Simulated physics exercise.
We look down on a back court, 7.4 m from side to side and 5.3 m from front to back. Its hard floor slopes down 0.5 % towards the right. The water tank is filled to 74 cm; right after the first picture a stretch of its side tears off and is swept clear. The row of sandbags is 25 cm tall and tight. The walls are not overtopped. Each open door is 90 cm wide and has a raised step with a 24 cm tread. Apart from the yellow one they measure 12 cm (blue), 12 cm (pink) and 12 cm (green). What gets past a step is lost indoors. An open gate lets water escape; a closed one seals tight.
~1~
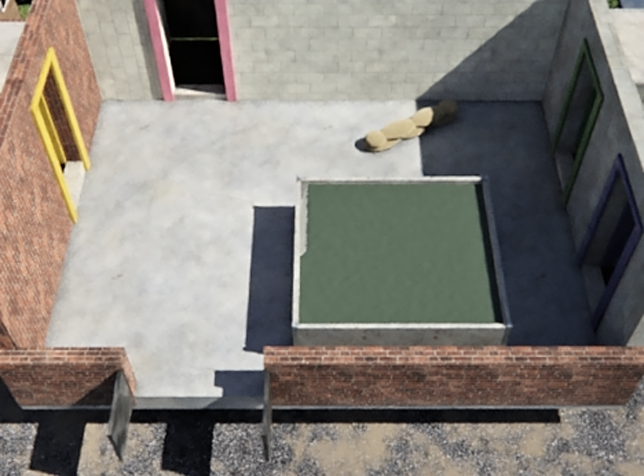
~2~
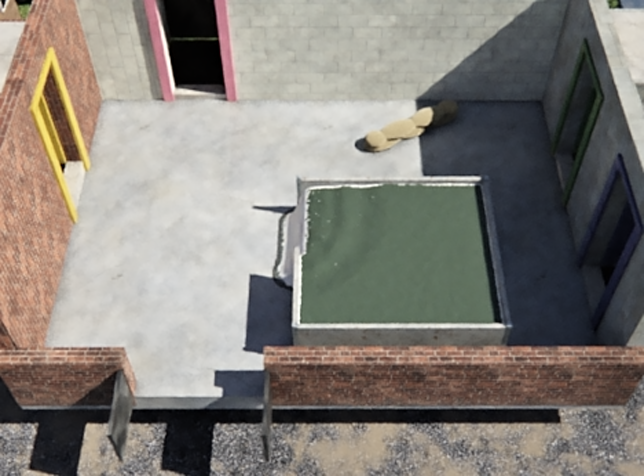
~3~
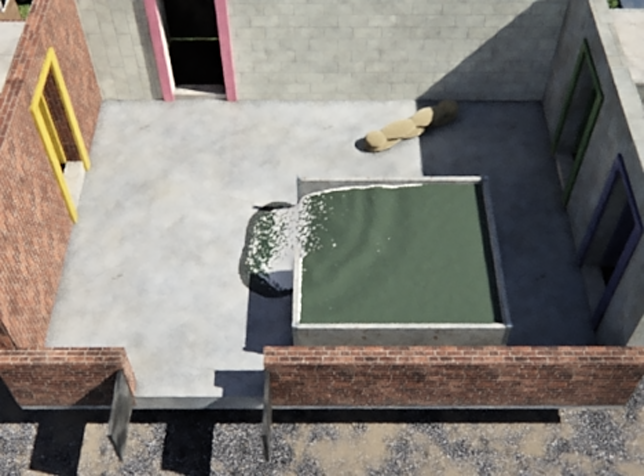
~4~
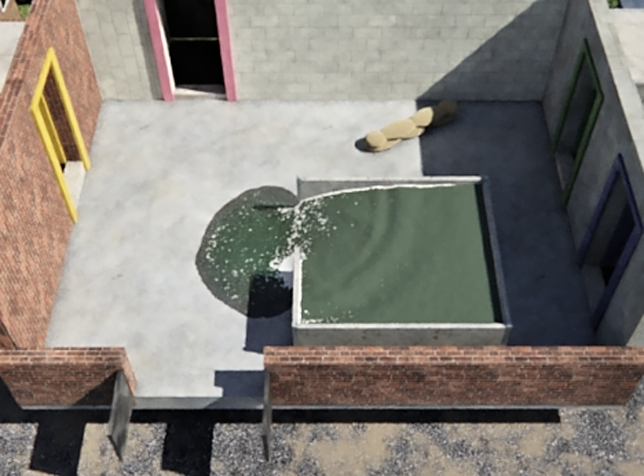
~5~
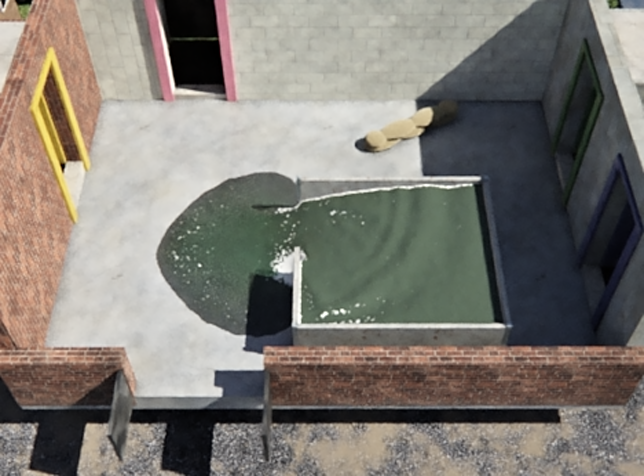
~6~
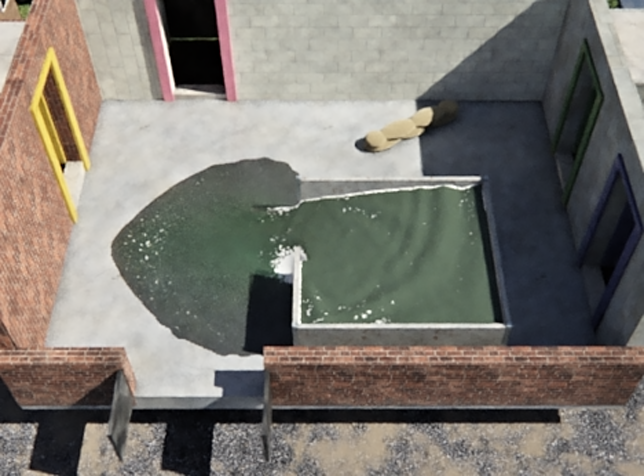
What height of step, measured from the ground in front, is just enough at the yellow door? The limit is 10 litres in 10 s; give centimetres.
Close to 28 cm is just enough.
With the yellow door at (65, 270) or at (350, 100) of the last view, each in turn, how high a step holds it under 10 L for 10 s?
About 29 and 16 cm.
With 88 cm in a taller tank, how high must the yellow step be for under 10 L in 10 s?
Then roughly 34 cm.
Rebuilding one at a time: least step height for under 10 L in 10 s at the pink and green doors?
About 18 cm at pink and 8.0 cm at green.
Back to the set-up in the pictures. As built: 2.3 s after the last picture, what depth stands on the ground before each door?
In cm: Blue 0, yellow 29, pink 19, green 0.
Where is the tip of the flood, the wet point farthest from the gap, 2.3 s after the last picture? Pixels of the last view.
Near (103, 102).
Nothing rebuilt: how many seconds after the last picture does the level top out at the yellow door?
Near 1.6 s.
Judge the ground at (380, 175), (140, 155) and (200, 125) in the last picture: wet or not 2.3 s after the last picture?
In that order: Not reached, under water, flooded.
Then, 0.7 s after the last picture water covers 40 % of the floor, deepest (44 cm) near (292, 237); 27 cm at the yellow door, 0 litres in over its 23 cm step.
Then, 2.3 s after the last picture water covers 45 % of the floor, deepest (38 cm) near (96, 132); 29 cm at the yellow door, 34 litres in over its 23 cm step.
Then, 9.3 s after the last picture water covers 95 % of the floor, deepest (18 cm) near (394, 125); 12 cm at the yellow door, 44 litres in over its 23 cm step.
At the yellow door as built, the water peaked near 34 cm, 1.5 s after the last picture.
Run again over the same 10 s with other heights there, 35 litres in over 24 cm, 1 litre over 32.5 cm. The limit of 10 litres is kept from about 28 cm up.
